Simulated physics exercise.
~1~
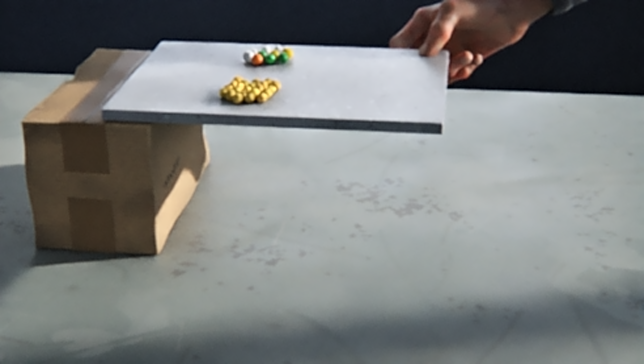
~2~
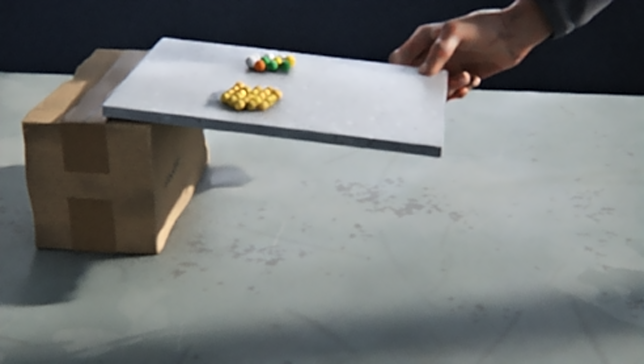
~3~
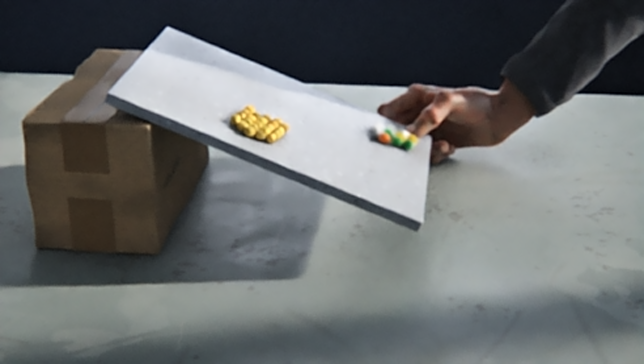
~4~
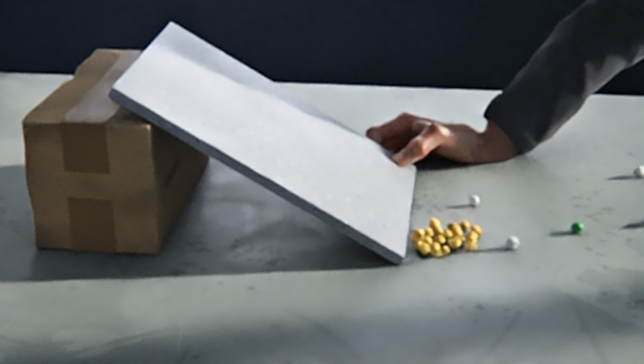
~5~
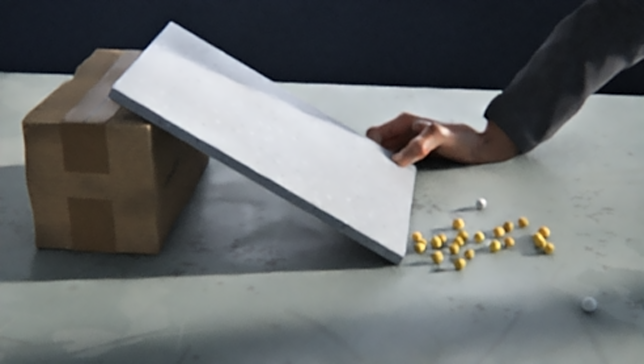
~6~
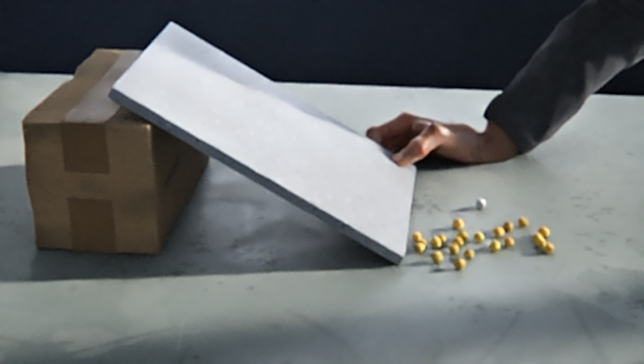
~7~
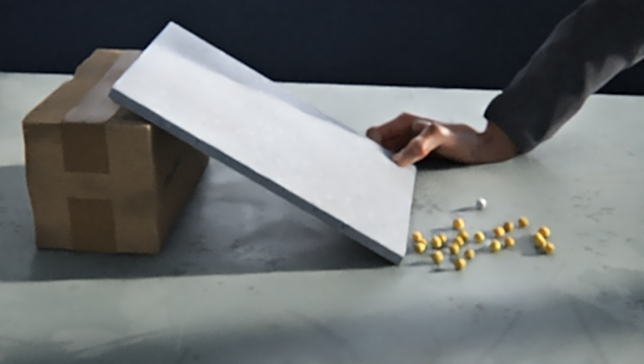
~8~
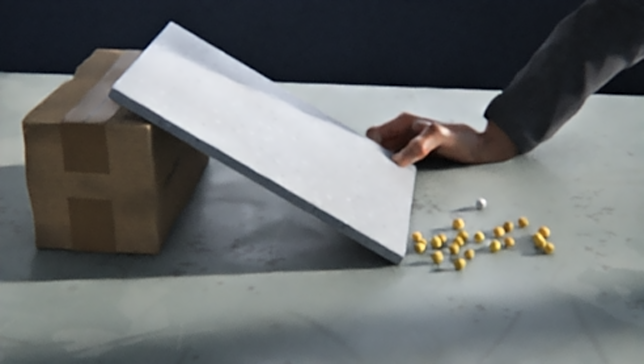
Beads slide down a board lowered by a hand, the mixed ones rolling beyond the gold.
